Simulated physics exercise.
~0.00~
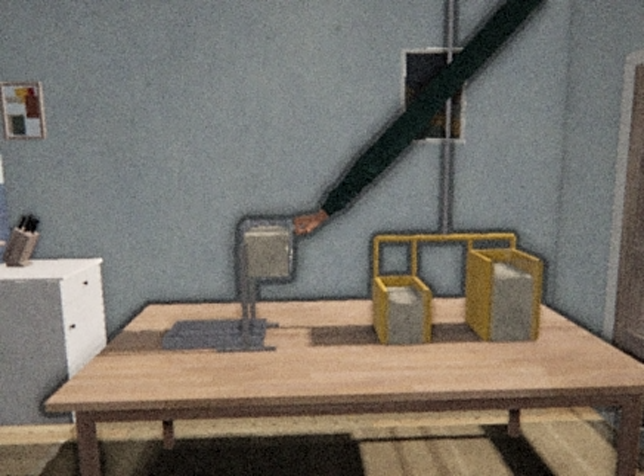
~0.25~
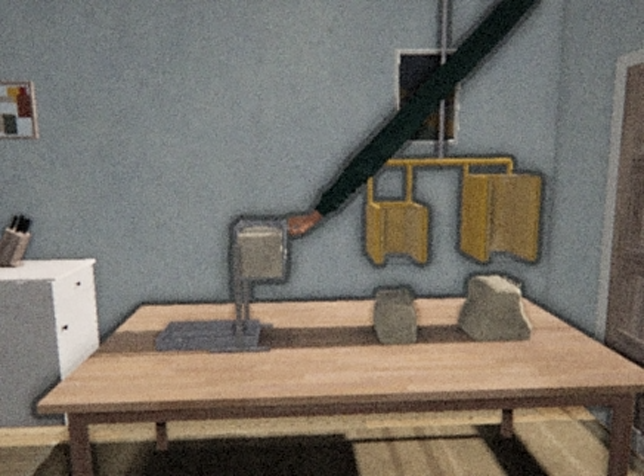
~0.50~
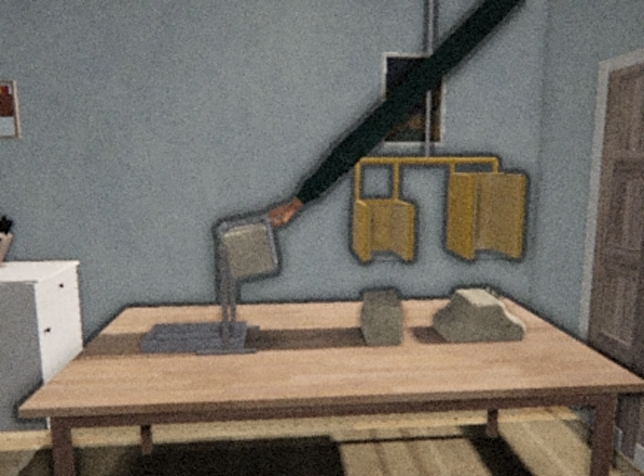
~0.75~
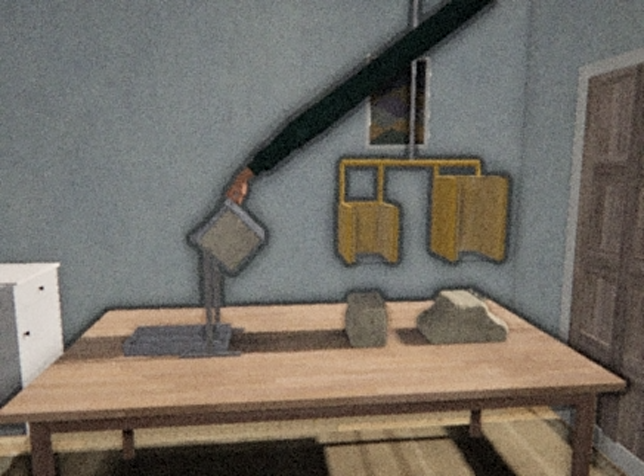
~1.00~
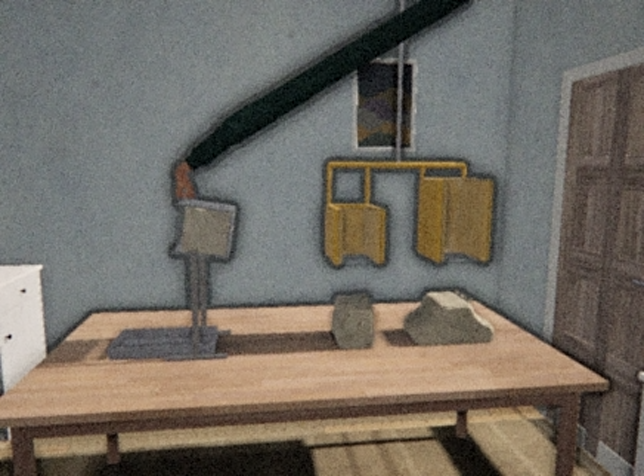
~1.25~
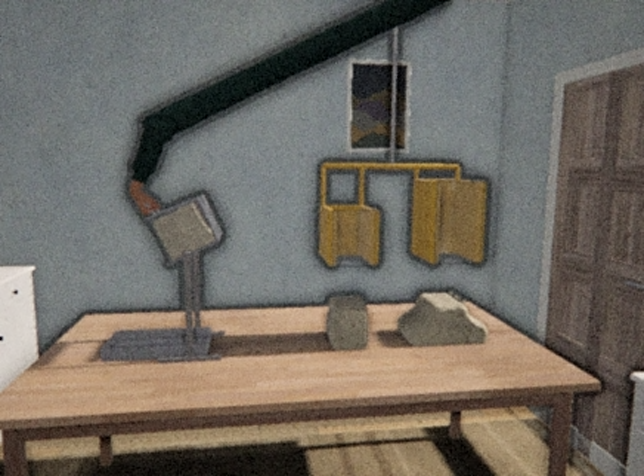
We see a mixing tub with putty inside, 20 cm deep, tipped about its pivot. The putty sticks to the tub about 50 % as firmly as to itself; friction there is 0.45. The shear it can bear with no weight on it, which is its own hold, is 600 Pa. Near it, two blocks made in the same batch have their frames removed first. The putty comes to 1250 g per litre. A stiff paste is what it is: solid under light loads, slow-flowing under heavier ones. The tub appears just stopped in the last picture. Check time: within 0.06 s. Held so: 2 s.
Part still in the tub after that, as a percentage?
Close to 0 %.
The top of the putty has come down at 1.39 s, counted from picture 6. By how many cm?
Around 5 cm below its level in the last picture.
After 1.39 s, the tub is at 114 degrees and holds 75 %.
After 1.56 s, the tub is at 114 degrees and holds 18 %.
After 1.73 s, the tub is at 114 degrees and holds 0 %.
After 1.90 s, the tub is at 114 degrees and holds 0 %.
After 3.25 s, the tub is at 114 degrees and holds 0 %.
